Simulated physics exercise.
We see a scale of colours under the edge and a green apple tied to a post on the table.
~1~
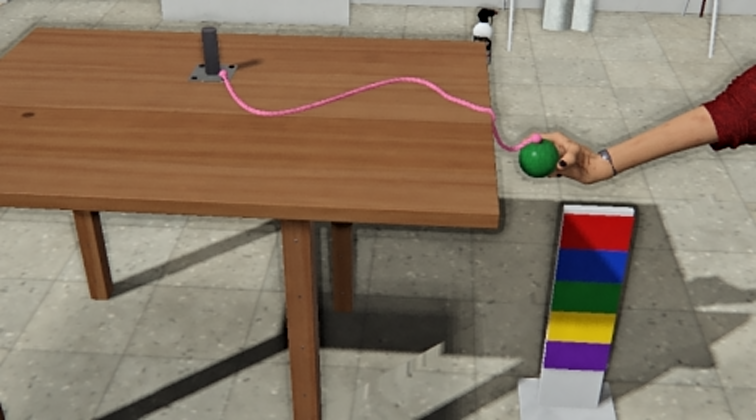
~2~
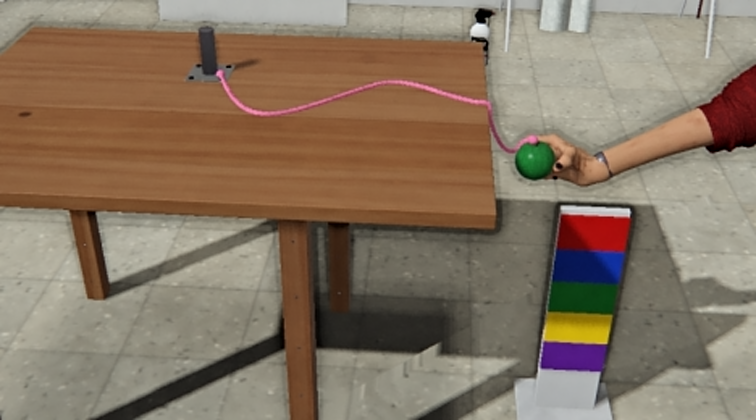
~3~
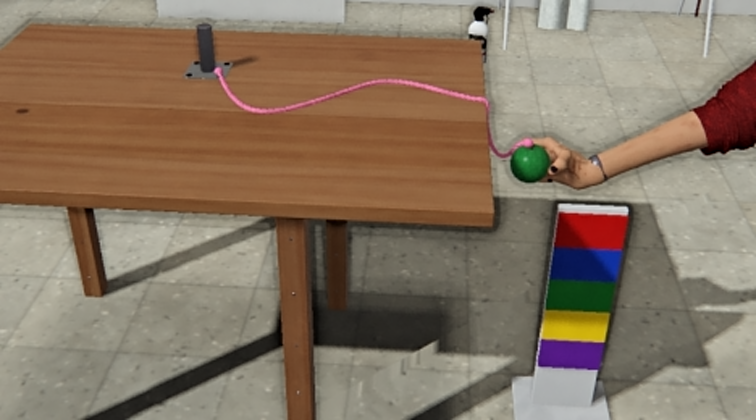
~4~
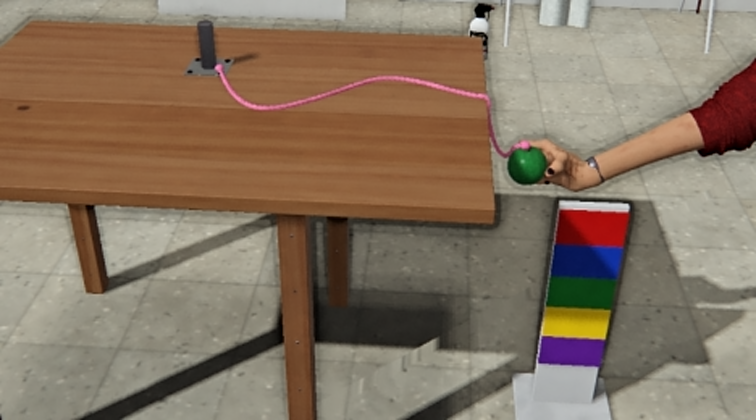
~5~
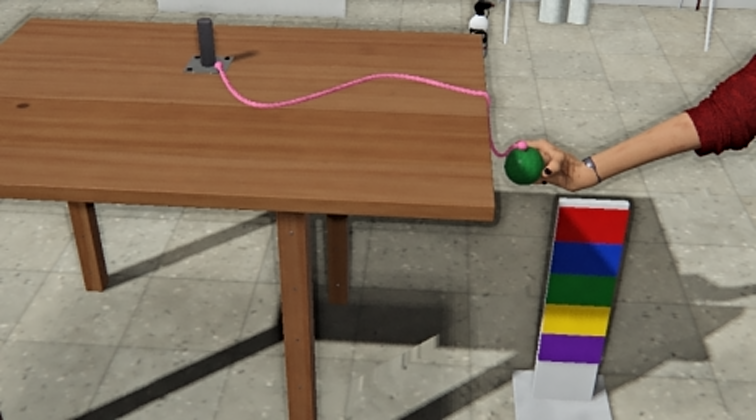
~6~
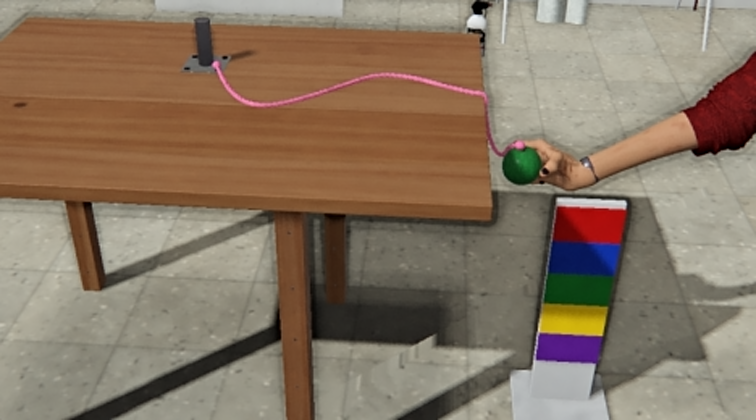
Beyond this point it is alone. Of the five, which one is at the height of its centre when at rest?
At rest, its centre is at the height of green.
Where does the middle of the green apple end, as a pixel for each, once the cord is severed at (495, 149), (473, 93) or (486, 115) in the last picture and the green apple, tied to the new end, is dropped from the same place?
Try by try, the places come out as (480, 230), (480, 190) and (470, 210).
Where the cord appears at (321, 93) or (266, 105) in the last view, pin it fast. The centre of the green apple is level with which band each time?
In order: Blue; blue.
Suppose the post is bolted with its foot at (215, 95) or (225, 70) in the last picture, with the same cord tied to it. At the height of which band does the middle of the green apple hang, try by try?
Trial 1 - yellow; trial 2 - yellow.
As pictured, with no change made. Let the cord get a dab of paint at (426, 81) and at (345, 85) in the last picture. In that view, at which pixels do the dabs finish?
The first lands at (484, 117), while the second lands at (416, 86).
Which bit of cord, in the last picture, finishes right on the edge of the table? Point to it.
About (410, 78).
Early on, apple near (446, 277); level with green.
Midway, apple near (481, 260); level with green.
Finally, apple near (472, 267); level with green. Its middle rests at the green band.
